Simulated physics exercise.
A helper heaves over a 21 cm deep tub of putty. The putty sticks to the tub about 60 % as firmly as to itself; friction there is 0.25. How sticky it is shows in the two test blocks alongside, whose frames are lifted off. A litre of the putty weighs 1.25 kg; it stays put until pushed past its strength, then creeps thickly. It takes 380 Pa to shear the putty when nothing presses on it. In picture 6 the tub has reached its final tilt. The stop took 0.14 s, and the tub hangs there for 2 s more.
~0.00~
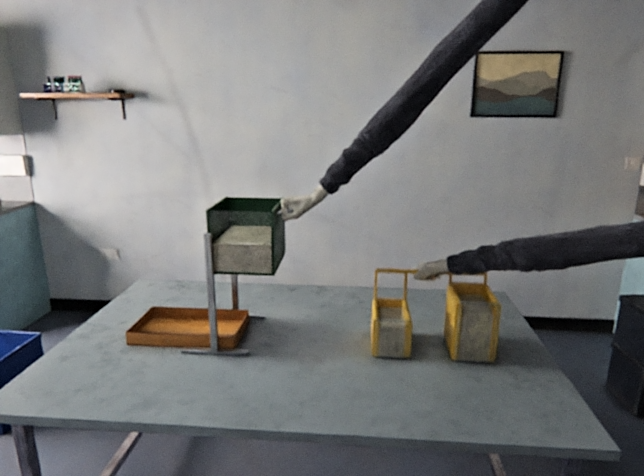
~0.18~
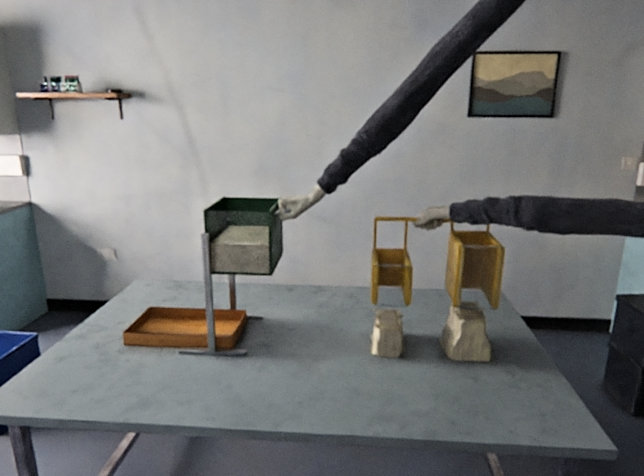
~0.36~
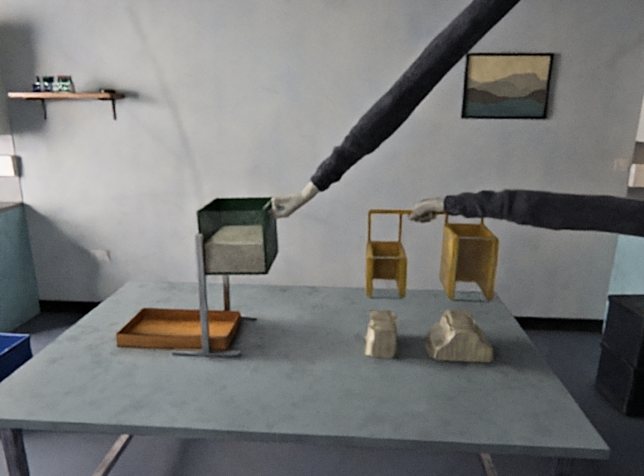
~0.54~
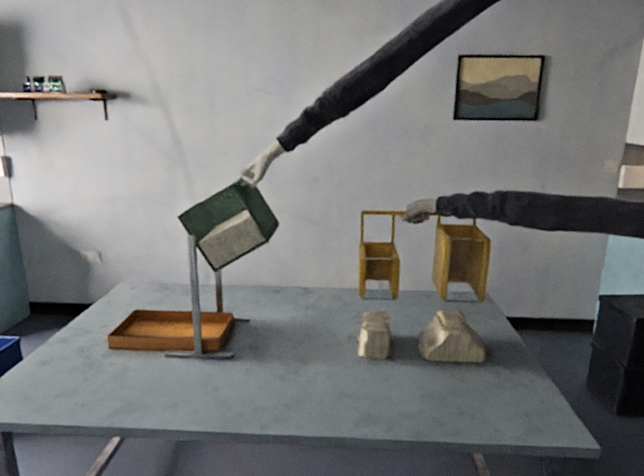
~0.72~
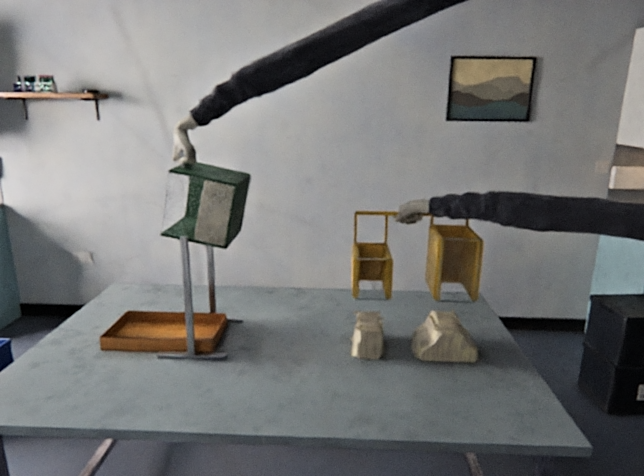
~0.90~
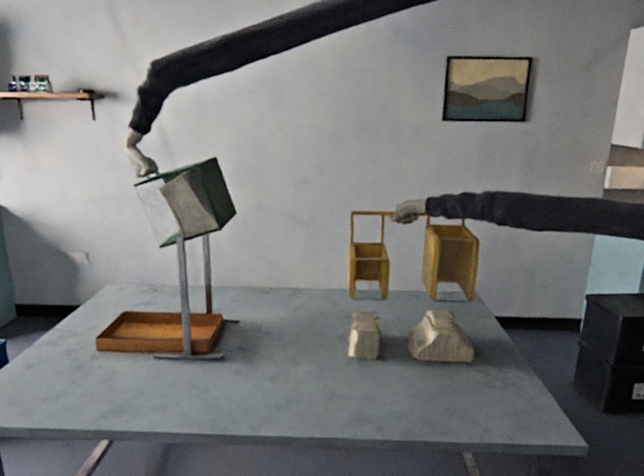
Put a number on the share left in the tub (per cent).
Expect roughly 0 %.
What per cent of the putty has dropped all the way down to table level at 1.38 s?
Some 50 per cent.
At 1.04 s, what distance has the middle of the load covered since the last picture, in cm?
About 9 cm.
After 1.04 s, the tub is at 108 degrees and holds 80 %.
After 1.21 s, the tub is at 108 degrees and holds 40 %.
After 1.38 s, the tub is at 108 degrees and holds 27 %.
After 1.55 s, the tub is at 108 degrees and holds 8 %.
After 2.90 s, the tub is at 108 degrees and holds 0 %.
